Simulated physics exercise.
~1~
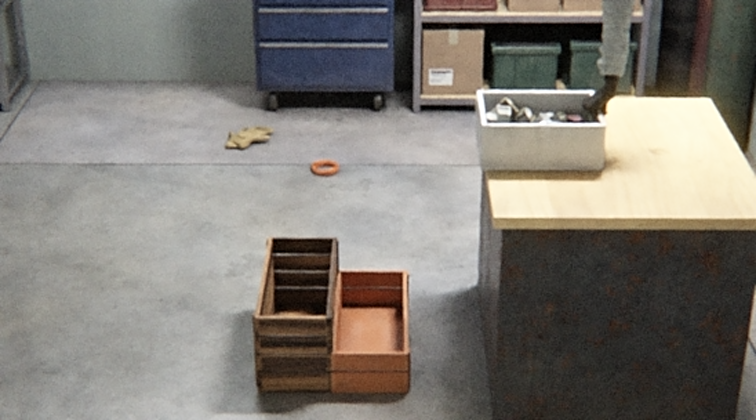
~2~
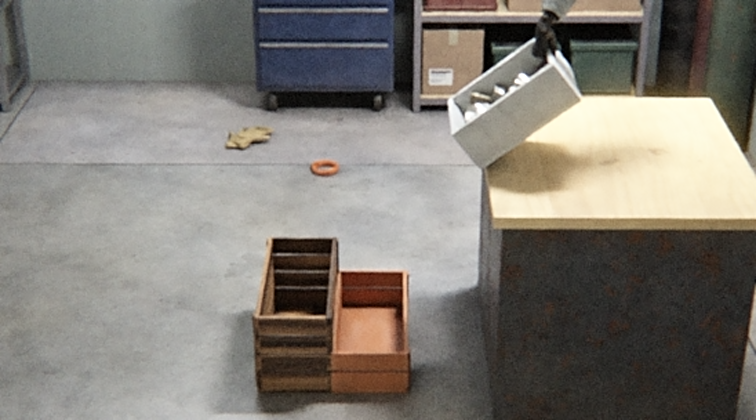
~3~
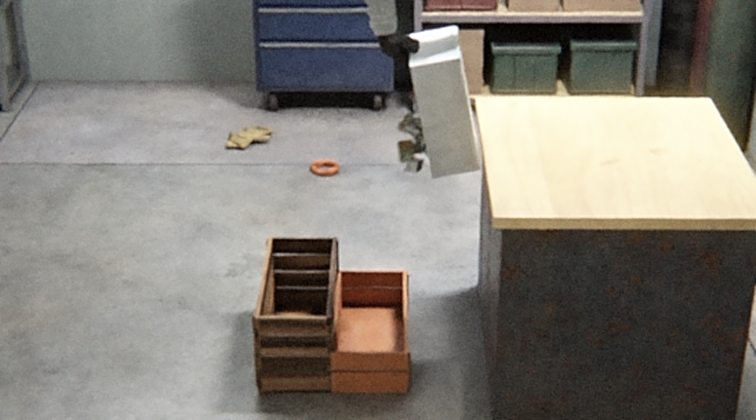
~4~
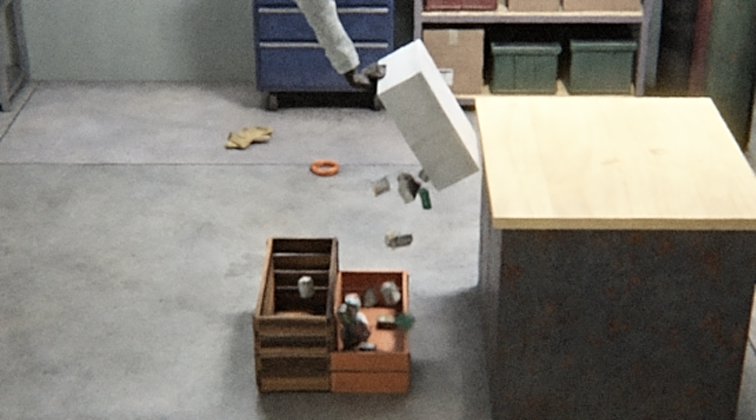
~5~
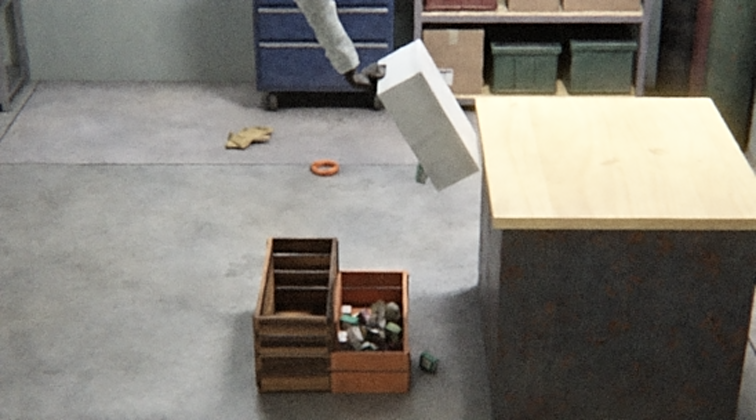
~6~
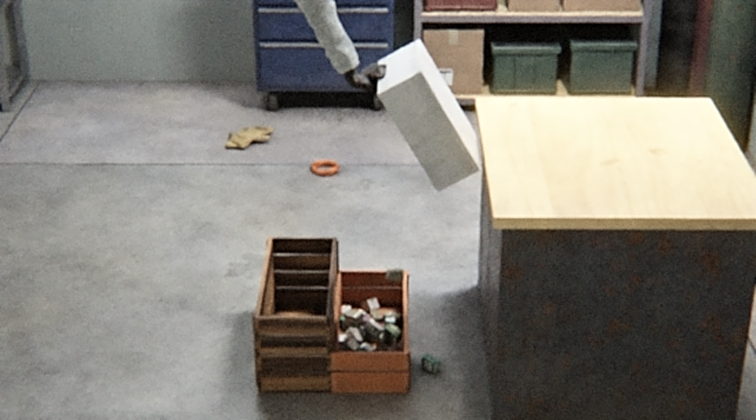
A gloved hand lifted a white crate off the bench, swung it left and tipped it until small cartons tumbled out, mostly into the orange box with some going into the wooden tote, and one ended up on the floor beside the orange box.
